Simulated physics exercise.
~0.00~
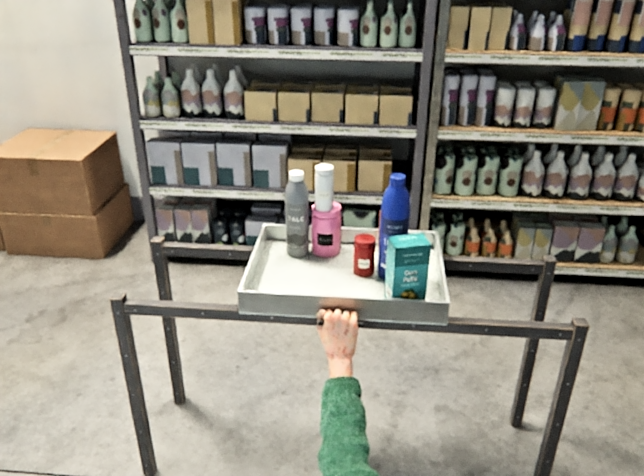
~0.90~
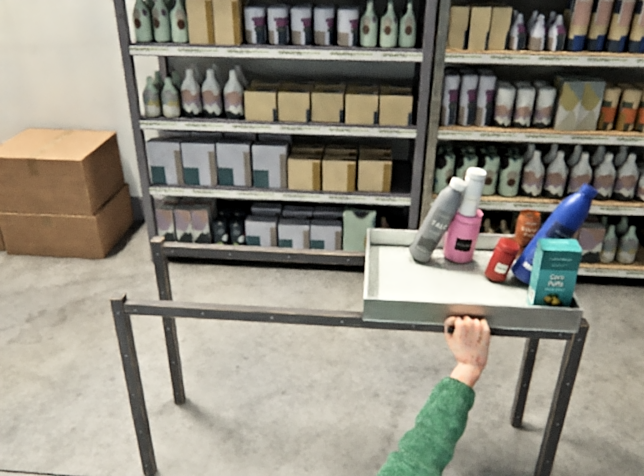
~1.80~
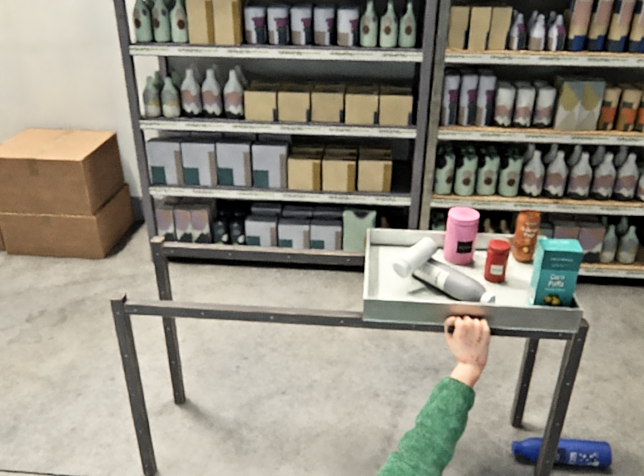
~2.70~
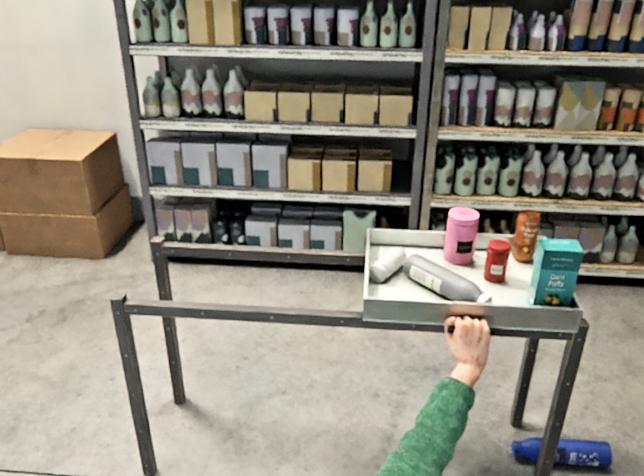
A hand slides a tray right; the blue bottle falls off and two others topple aboard.
